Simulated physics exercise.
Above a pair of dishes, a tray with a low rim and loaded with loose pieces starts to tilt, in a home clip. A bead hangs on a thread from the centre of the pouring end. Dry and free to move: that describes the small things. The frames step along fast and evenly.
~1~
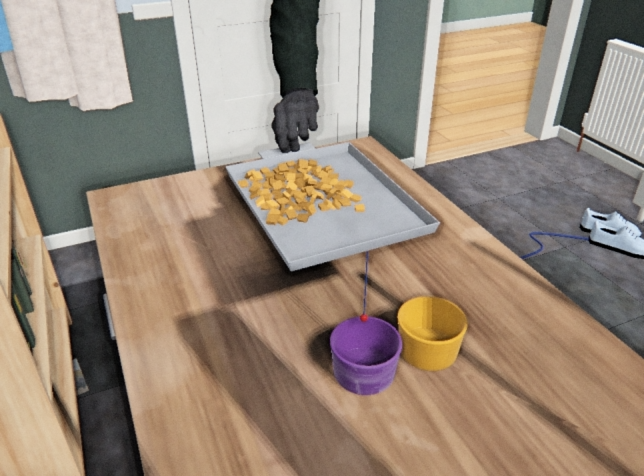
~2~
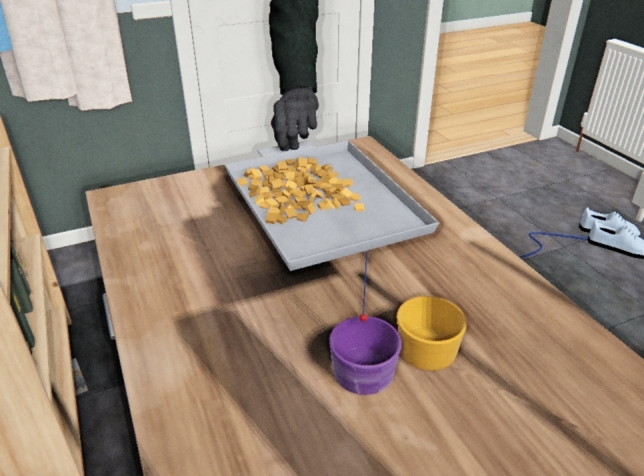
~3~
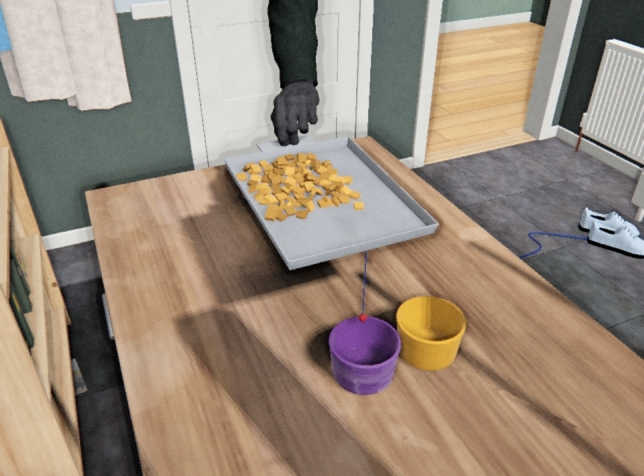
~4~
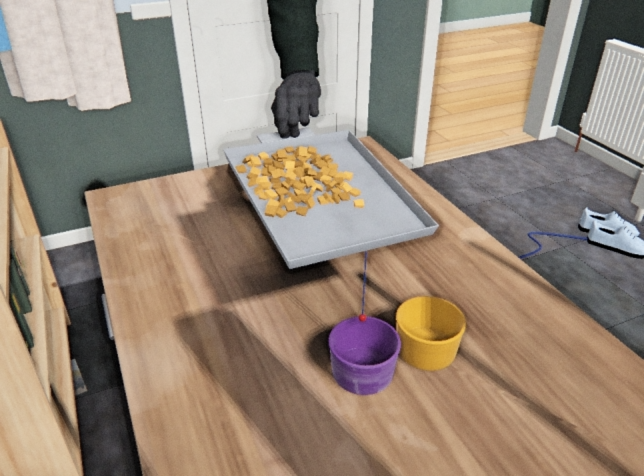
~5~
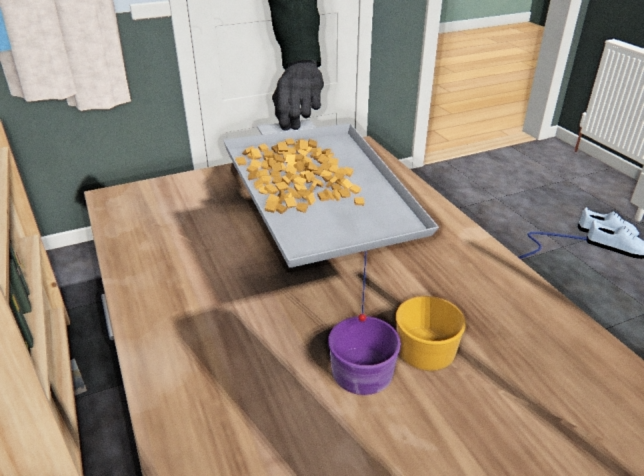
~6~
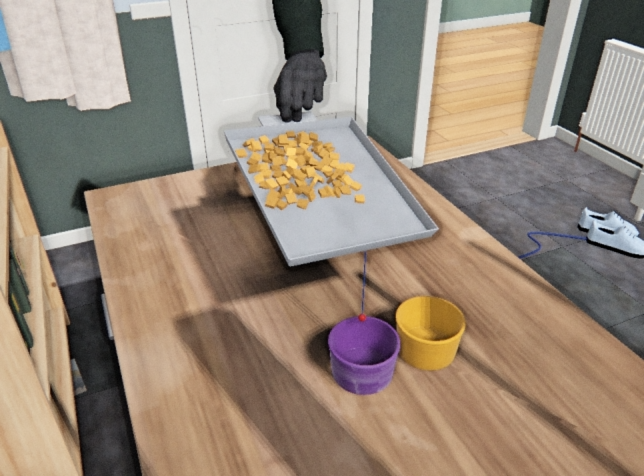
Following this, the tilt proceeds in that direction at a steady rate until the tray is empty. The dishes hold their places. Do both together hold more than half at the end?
The dishes save the greater portion.
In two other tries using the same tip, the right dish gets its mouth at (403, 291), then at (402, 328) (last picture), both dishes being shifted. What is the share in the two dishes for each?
First try: Roughly 10 per cent; second try: Roughly 60 per cent.
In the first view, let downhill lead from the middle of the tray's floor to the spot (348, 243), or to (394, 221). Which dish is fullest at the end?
Try one: The leftmost dish. Try two: The rightmost dish.
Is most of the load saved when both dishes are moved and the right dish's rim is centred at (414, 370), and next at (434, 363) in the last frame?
So that's a lesser portion the first time round, a lesser portion the second.
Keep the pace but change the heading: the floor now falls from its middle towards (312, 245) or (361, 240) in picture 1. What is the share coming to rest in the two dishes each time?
About 10 %, then 50 %.
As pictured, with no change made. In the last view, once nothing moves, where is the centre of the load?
Close to (418, 348) in the last picture.
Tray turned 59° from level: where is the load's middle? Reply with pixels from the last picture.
About (396, 232).
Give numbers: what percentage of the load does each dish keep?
The left dish keeps near 20 in a hundred, the right dish near 60 in a hundred.
Soon after the last picture, tray tipped steeply; most on the tray; a small part in the right dish; a small part in the air.
A little later, tray tipped right over; about a third on the tray; a small part in the left dish; about half in the right dish; a small part outside both; a small part in the air.
Later still, tray tipped past a quarter turn; about a quarter in the left dish; about two thirds in the right dish; about a quarter outside both.
At rest, tray tipped past a quarter turn; about a quarter in the left dish; about two thirds in the right dish; about a quarter outside both.
